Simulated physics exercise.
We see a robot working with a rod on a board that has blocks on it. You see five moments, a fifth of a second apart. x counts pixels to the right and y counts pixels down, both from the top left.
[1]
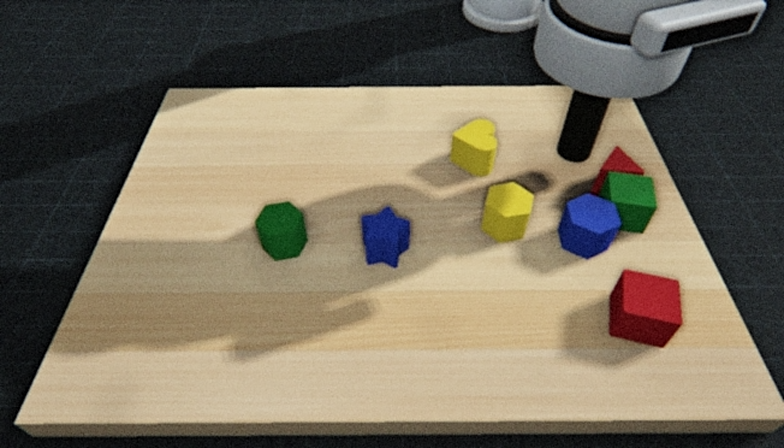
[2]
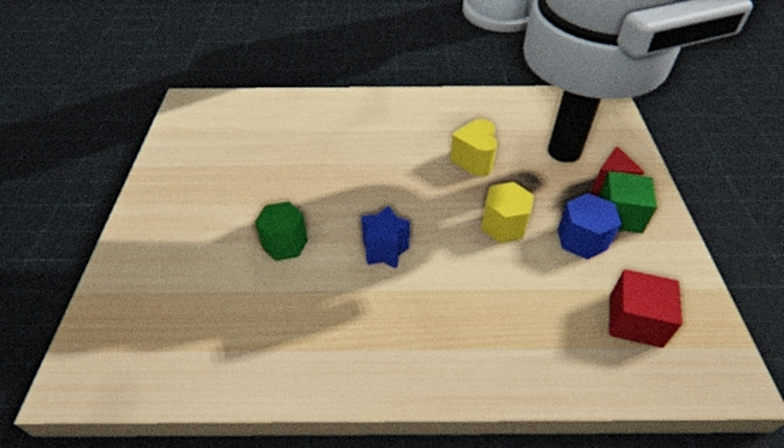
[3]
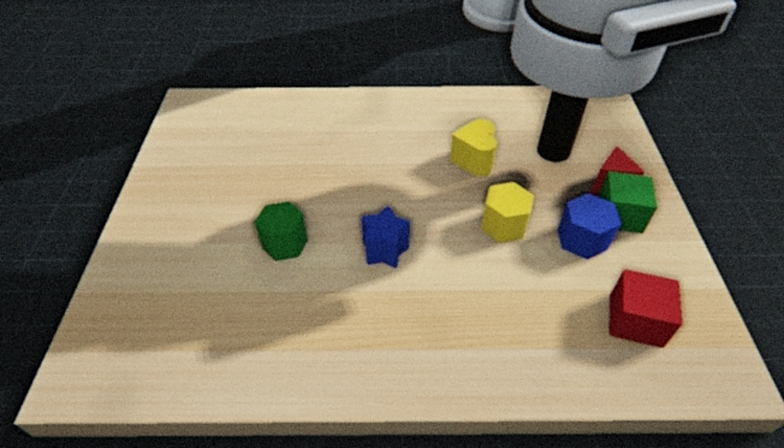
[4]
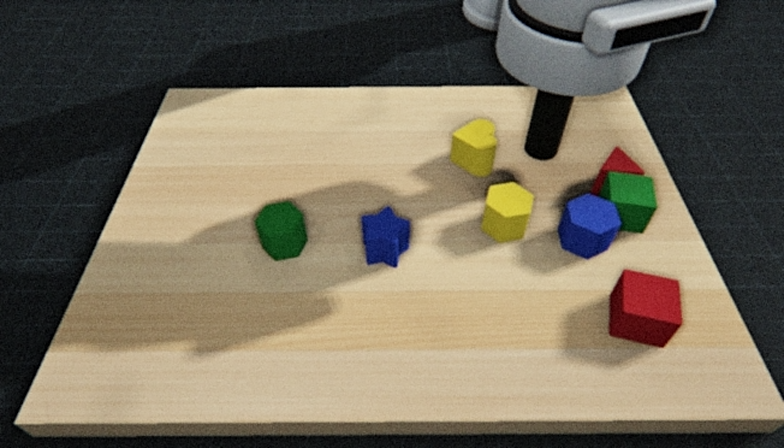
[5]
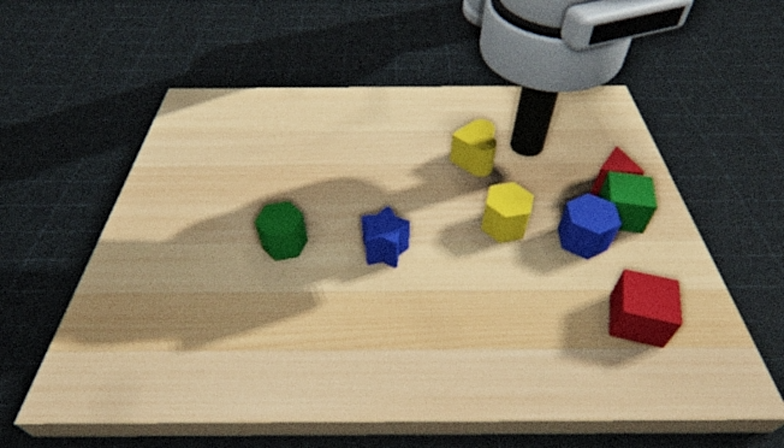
The clip opens on a light wooden board holding scattered yellow, blue, green and red blocks, with a robot's dark rod near the far right. The rod slides a short way left, behind the blocks, and nears the yellow heart-shaped block, while none of the blocks move.
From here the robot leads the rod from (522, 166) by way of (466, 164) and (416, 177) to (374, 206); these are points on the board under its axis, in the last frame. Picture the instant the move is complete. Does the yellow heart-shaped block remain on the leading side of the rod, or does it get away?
In the end it is beside or behind the rod.
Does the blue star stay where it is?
Yes
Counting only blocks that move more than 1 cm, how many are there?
It looks like one block will be pushed more than about 1 cm.
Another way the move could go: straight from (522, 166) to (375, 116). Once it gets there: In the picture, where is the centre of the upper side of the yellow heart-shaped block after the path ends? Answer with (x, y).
I think it will end close to (420, 126).
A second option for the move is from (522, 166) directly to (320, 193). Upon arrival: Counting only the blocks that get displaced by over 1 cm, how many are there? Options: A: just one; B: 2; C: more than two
Correct choice: A.
What follows on the original path. One third of the way, rod at (468, 144); yellow heart-shaped block at (437, 134).
Two thirds of the way, rod at (416, 158); yellow heart-shaped block at (392, 136), turned 40° clockwise.
At the end, rod at (373, 186); blue star unmoved; yellow heart-shaped block at (388, 138), turned 60° clockwise.
